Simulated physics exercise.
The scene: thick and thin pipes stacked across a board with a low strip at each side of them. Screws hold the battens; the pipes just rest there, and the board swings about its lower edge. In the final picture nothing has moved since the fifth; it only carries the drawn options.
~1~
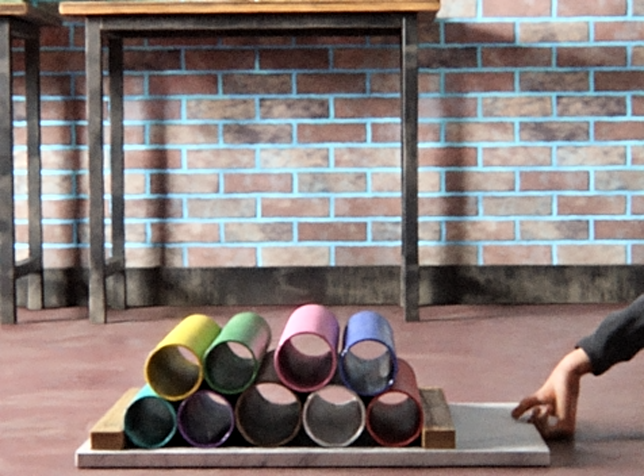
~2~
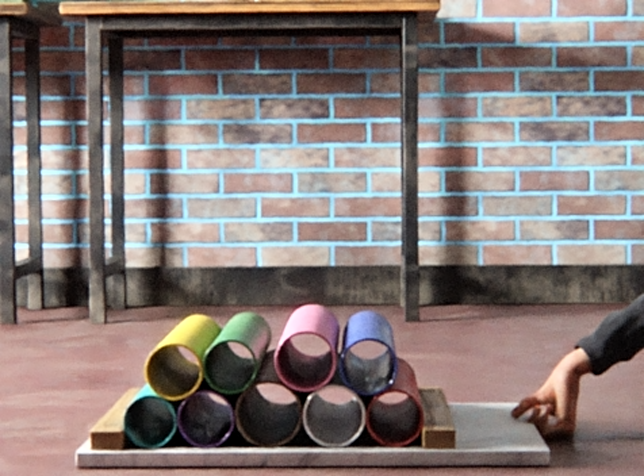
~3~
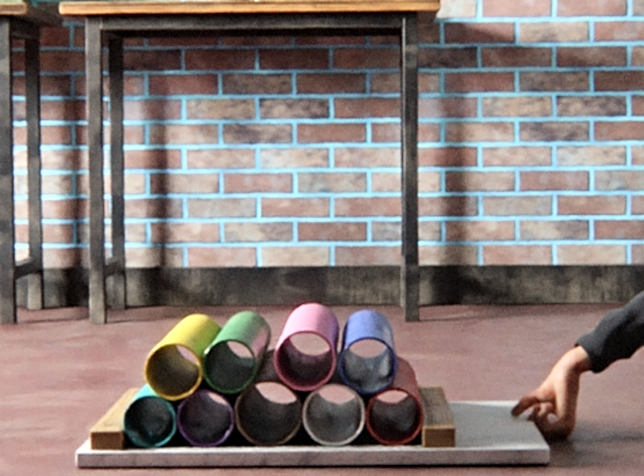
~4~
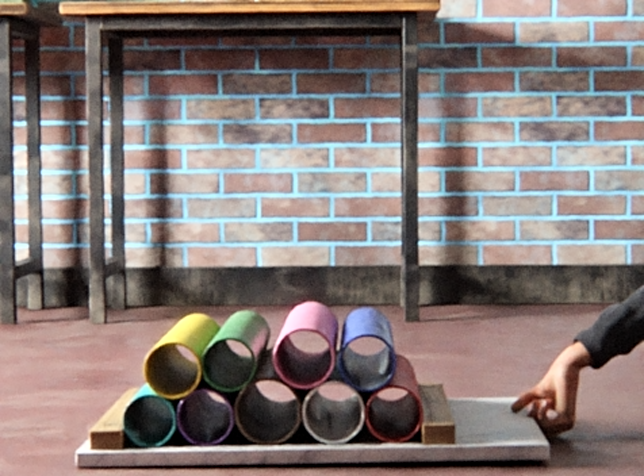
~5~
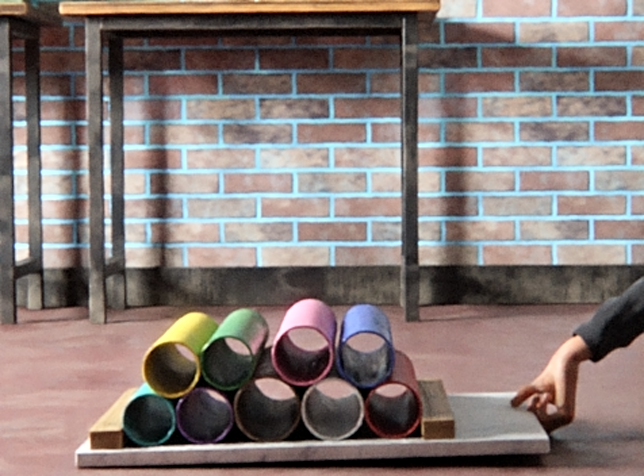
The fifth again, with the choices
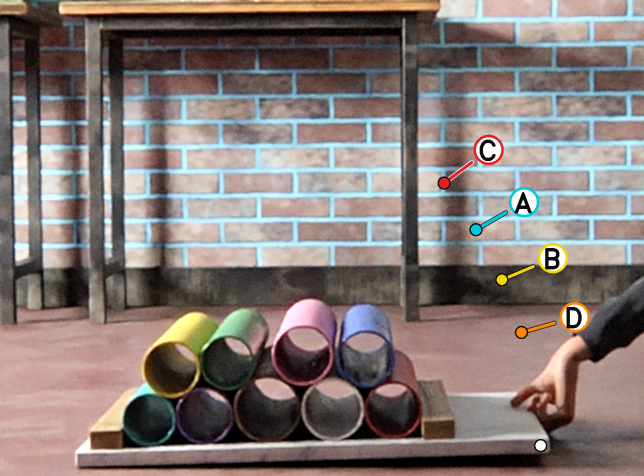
A hand slowly raising the right end of a pale board holding two rows of stacked colourful pipes between low wooden strips.
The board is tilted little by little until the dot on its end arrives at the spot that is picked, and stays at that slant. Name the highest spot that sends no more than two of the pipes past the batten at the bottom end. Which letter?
Mark A is as high as it can go.
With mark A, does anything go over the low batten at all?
Yes.
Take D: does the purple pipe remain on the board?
The purple pipe: Yes.
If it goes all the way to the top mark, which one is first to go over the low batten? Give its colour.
First is the yellow one.
On the marked copy, A at (476, 230); B at (502, 280); C at (444, 183); D at (521, 333); the white dot at (541, 446).
With A. Early on, board at 17°.
Further on, board at 30°.
At the end, board at 30°, two over the low batten (yellow, green).
As for the rest, B none over the low batten; C four over the low batten (yellow, green, pink, blue); D none over the low batten.
